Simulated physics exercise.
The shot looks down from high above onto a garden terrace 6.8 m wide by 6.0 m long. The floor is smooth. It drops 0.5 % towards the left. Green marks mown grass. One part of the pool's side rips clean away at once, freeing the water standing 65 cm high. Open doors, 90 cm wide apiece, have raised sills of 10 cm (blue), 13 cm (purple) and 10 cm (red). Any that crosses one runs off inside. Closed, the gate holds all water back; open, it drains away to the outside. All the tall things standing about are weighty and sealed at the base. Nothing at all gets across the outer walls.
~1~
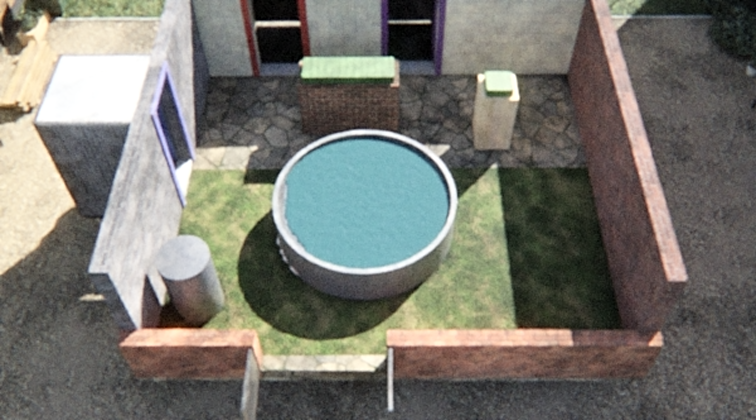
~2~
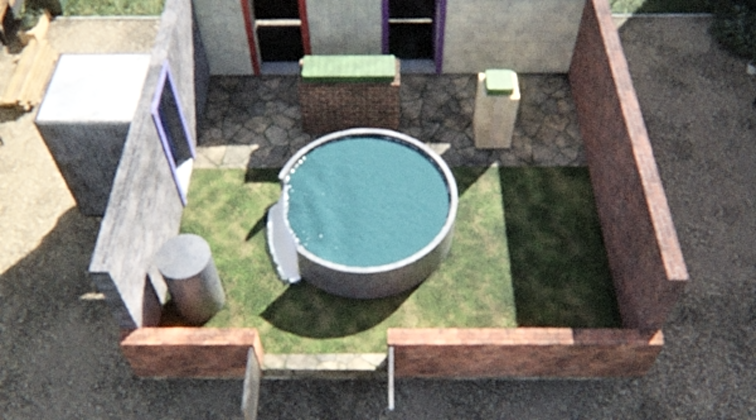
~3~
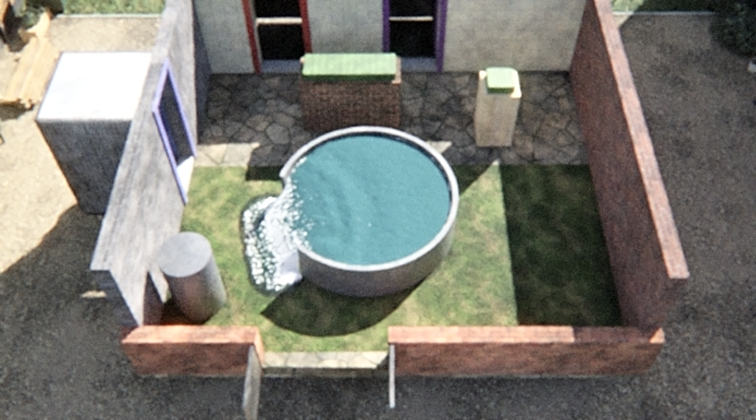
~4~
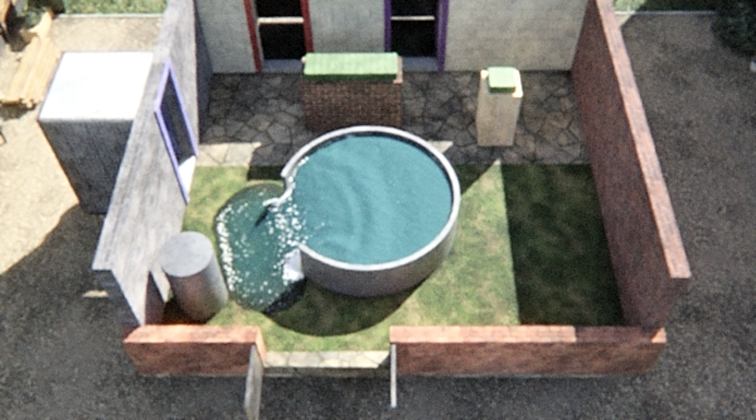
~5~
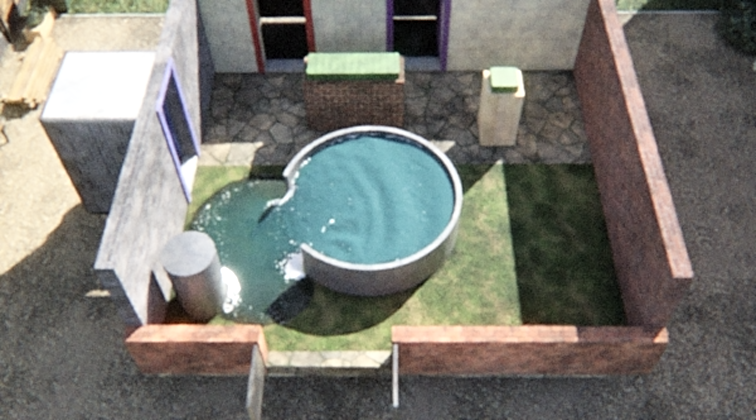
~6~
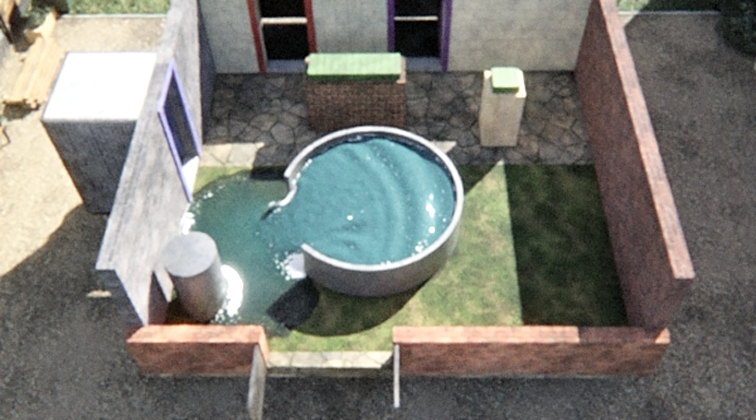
A walled garden terrace of grass and stone paving is seen from high above, the camera almost still. A round grey pool of blue-green water stands in the middle, with a grey cylinder to its left, a green-topped brick block behind, and reddish brick walls at the right and front. The pool's left side breaks open, and water gushes out in white froth, spreads leftward over the grass and surrounds the cylinder, while ripples cross the pool.
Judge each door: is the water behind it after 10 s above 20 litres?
My prediction: The water at the blue door breaks the limit; the water at the purple door respects the limit; the water at the red door breaks the limit.
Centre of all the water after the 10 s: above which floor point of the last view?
Around (363, 191) in the last picture.
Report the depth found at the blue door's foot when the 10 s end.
The depth comes to around 10.5 centimetres.
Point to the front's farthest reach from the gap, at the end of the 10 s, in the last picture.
About (566, 76) in the last view.
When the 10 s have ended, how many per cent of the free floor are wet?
About 100 per cent.
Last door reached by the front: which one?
That would be the purple one.
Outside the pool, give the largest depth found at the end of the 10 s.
Up to near 13 cm.
A moment later water covers 20 % of the floor and is deepest (47 cm) near (177, 268); blue door 16 cm at the sill, 1 L in, purple door not reached, red door not reached.
Soon after water covers 25 % of the floor and is deepest (46 cm) near (177, 268); blue door 20 cm at the sill, 24 L in, purple door not reached, red door not reached.
Next water covers 45 % of the floor and is deepest (32 cm) near (160, 351); blue door 17 cm at the sill, 66 L in, purple door not reached, red door 20 cm at the sill, 8 L in.
Later on water covers 75 % of the floor and is deepest (23 cm) near (162, 340); blue door 14 cm at the sill, 103 L in, purple door 7 cm at the sill, 0 L in, red door 17 cm at the sill, 92 L in.
At the end water covers 100 % of the floor and is deepest (13 cm) near (211, 106); blue door 10 cm at the sill, 112 L in, purple door 8 cm at the sill, 0 L in, red door 12 cm at the sill, 127 L in.
